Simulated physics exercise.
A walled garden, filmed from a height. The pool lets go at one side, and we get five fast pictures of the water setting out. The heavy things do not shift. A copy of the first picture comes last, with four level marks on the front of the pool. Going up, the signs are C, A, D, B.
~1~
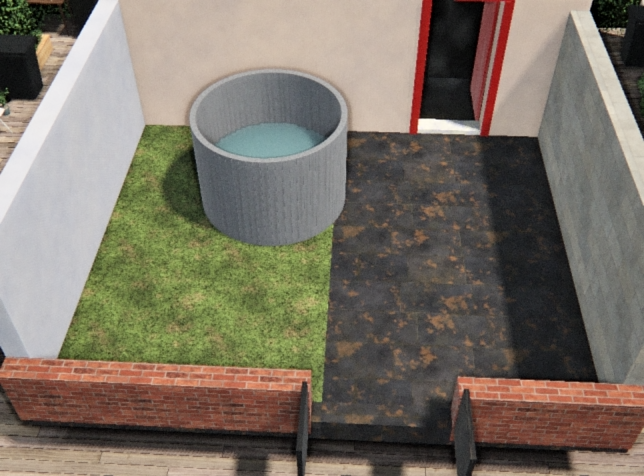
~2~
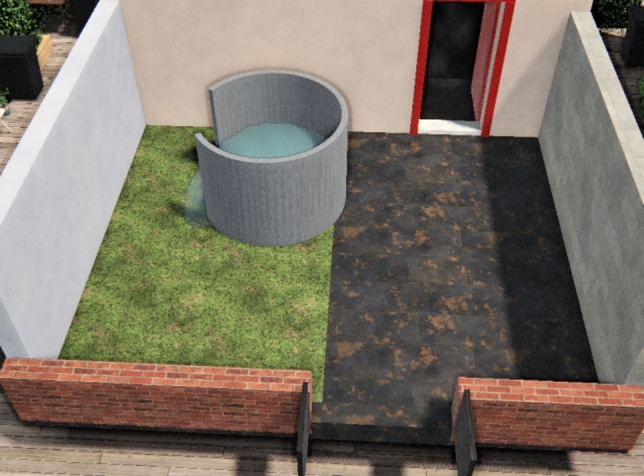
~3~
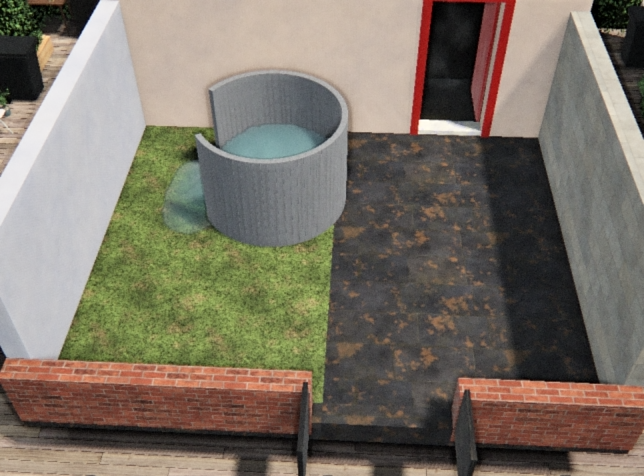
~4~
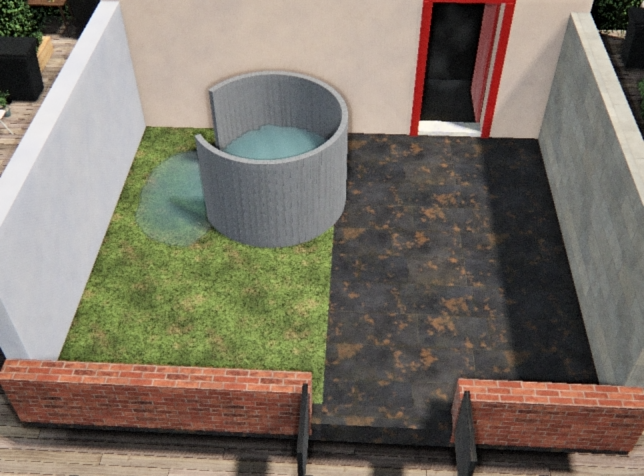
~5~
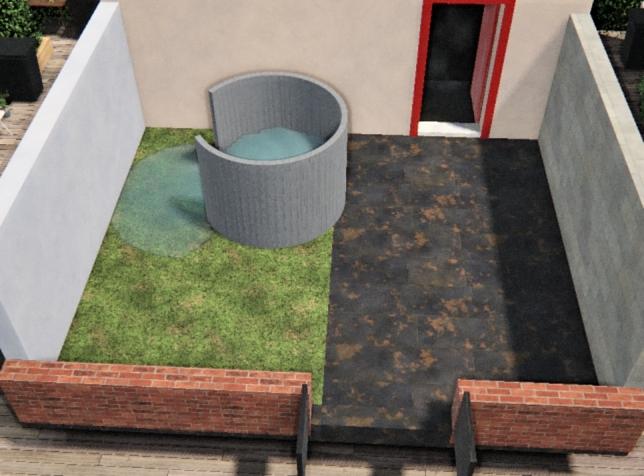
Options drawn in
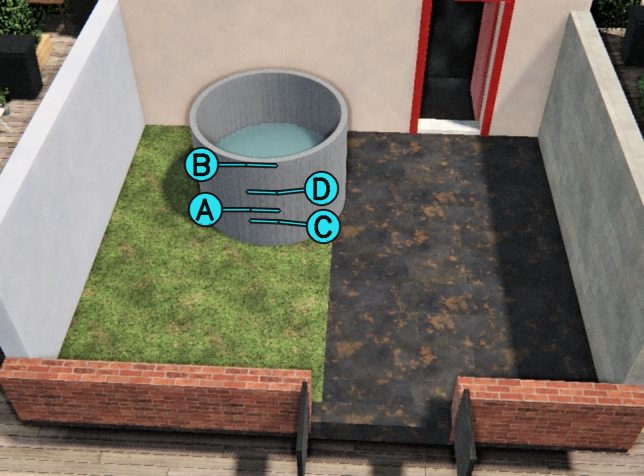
Water pours through a gap in the round grey pool's wall and spreads left across the grass.
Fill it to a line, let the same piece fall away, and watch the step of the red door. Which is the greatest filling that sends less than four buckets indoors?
It is D.
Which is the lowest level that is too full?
Here it is level B.
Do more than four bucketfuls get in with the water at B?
Yes, it does.
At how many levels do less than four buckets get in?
Three.
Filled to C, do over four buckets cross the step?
No, that is safe.
In cyan, A at (264, 210); B at (260, 165); C at (265, 221); D at (262, 192); from the bottom up C, A, D, B.
For level A, nothing gets over.
For level B, about 8 bucketfuls get in.
For level C, nothing gets over.
For level D, a splash gets over, under a bucket.
